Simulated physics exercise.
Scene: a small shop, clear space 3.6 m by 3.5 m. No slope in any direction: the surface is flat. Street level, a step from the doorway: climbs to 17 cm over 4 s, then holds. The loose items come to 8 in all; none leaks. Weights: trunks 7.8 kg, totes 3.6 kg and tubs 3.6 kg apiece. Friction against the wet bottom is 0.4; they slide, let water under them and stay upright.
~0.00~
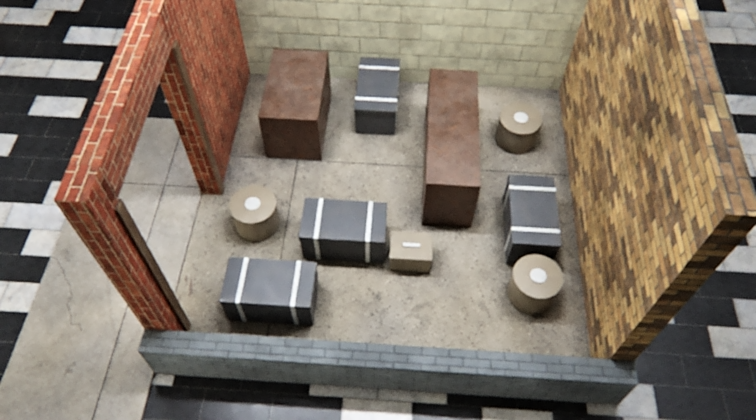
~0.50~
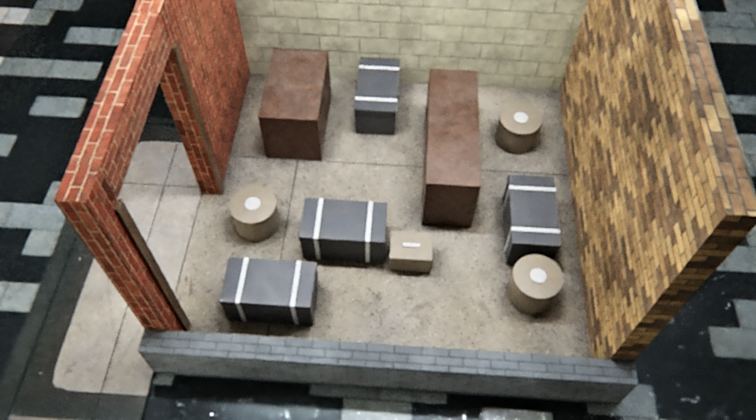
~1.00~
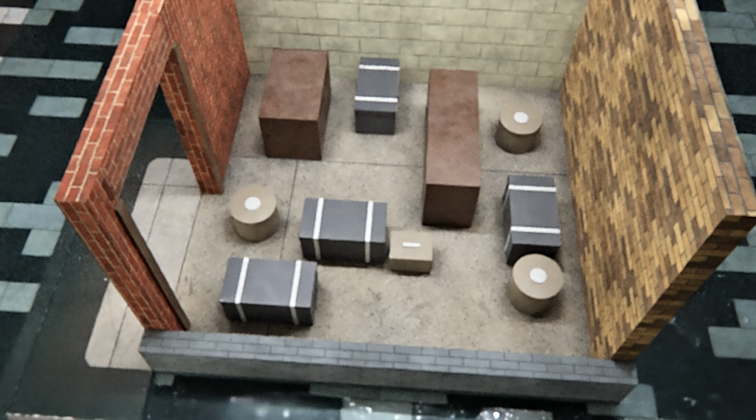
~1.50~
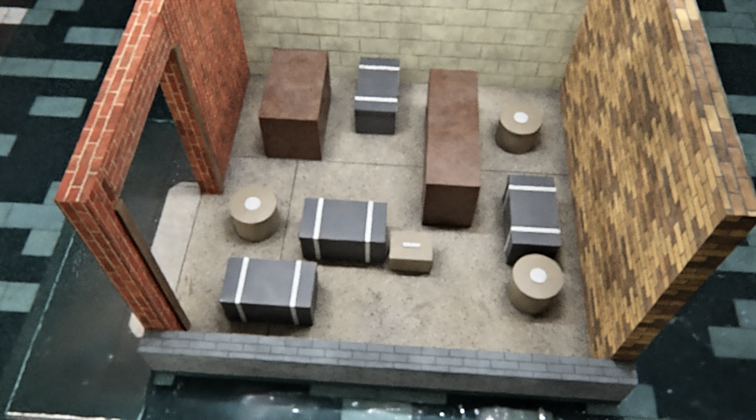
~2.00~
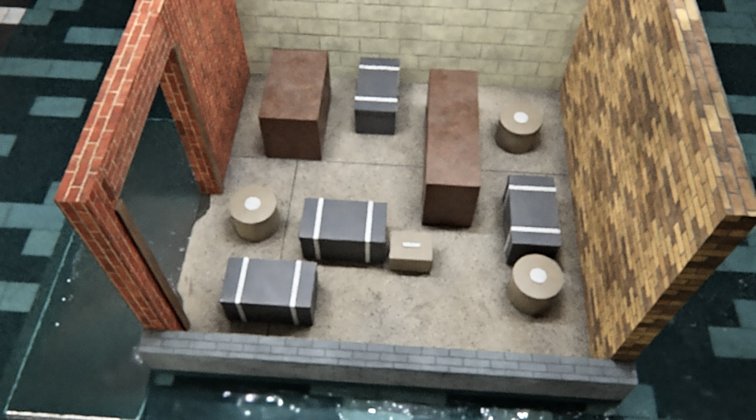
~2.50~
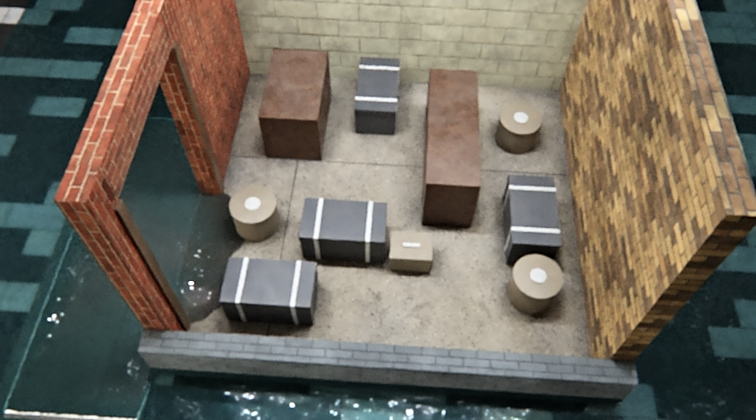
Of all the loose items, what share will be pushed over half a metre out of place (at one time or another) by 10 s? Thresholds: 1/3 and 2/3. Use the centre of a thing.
2/3 or more.
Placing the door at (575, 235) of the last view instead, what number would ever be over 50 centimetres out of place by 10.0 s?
In that case the number is 7.
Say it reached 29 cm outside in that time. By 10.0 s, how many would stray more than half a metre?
8.
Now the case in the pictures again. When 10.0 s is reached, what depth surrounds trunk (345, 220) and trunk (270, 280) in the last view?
Depths: Near 9 cm, then near 9 cm.
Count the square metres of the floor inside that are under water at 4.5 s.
Roughly 5.0 m2.
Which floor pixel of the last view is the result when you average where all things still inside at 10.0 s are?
Close to pixel (463, 131).
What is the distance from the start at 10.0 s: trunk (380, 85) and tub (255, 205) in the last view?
They sit 50 cm and 250 cm away, in the order given.
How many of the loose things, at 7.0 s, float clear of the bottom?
6.
After 3.5 s 0 of 8 are over 50 cm from their spots; 0 afloat.
After 4.5 s 1 of 8 are over 50 cm from their spots; 1 afloat.
After 7.0 s 4 of 8 are over 50 cm from their spots; 6 afloat.
After 10.0 s 8 of 8 are over 50 cm from their spots, and 8 have been at some point; 8 afloat.
